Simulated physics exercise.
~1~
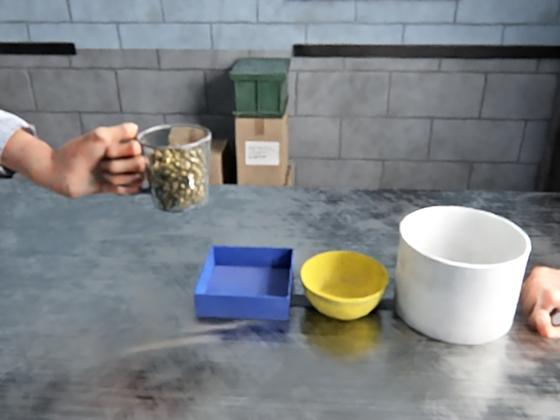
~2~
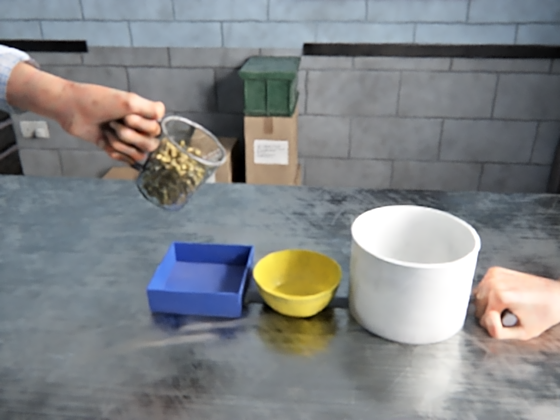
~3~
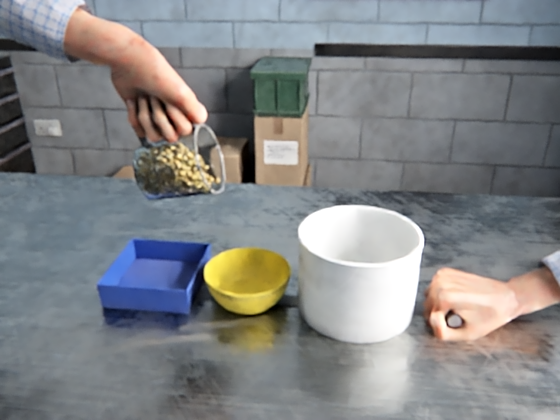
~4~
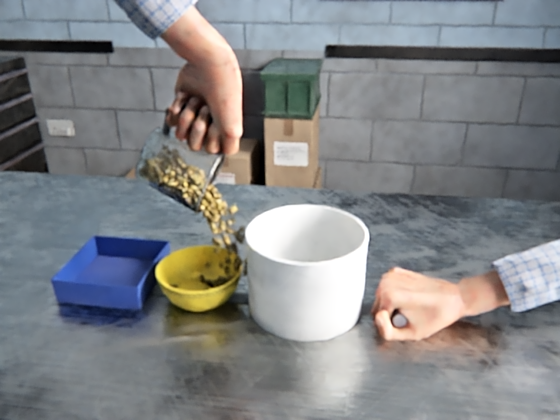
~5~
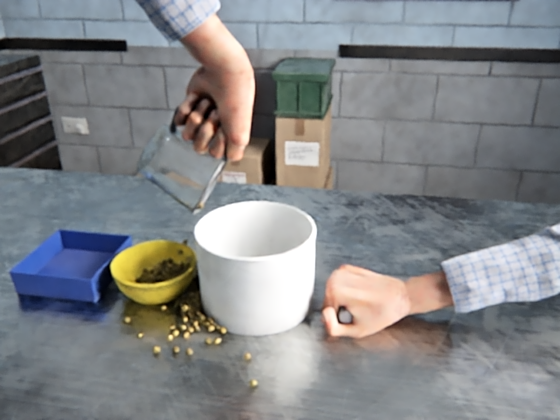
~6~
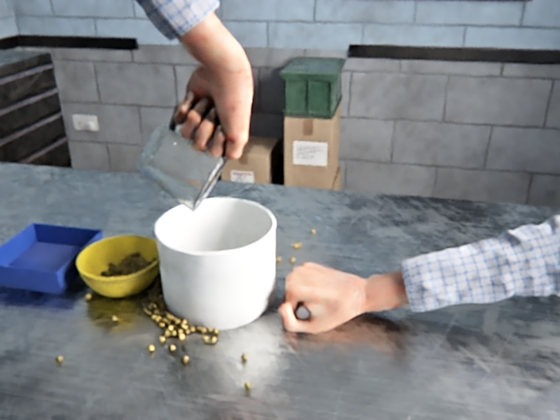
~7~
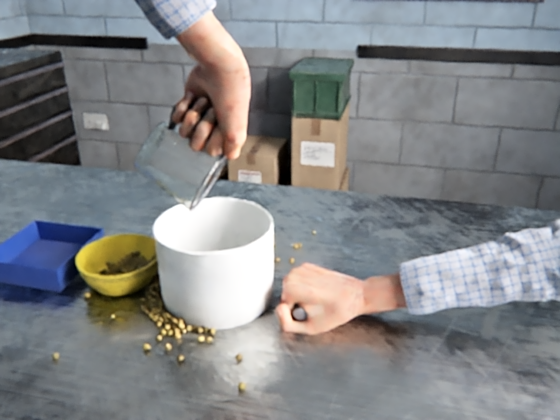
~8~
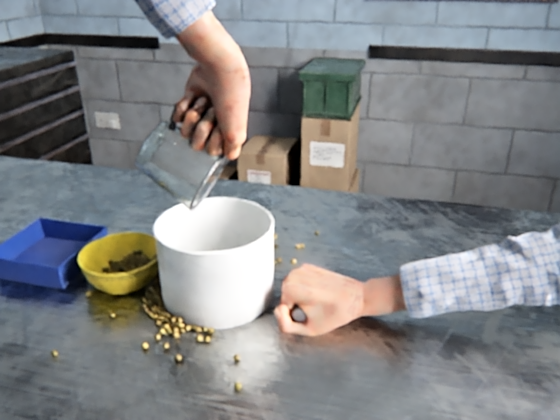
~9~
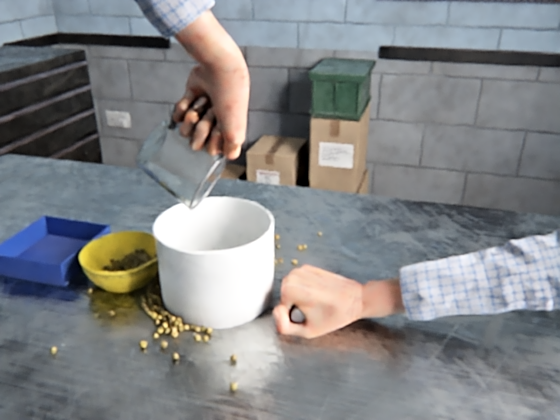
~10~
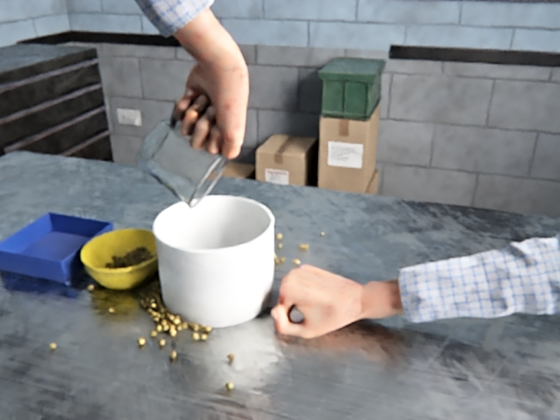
In a room with grey block walls, a dark tabletop is seen from slightly above, with cardboard boxes and a green bin behind. A hand at the left holds a clear cup of greenish-gold pieces, while a blue tin, a yellow bowl and a white pot stand in a row beside another hand, a fist at the right. The row slides left beneath the cup as the hand tips it. Pieces pour into the yellow bowl, then spill onto the table around the pot. The row stops, the emptied cup stays tipped above the pot, and scattered pieces lie still beside the partly filled bowl.
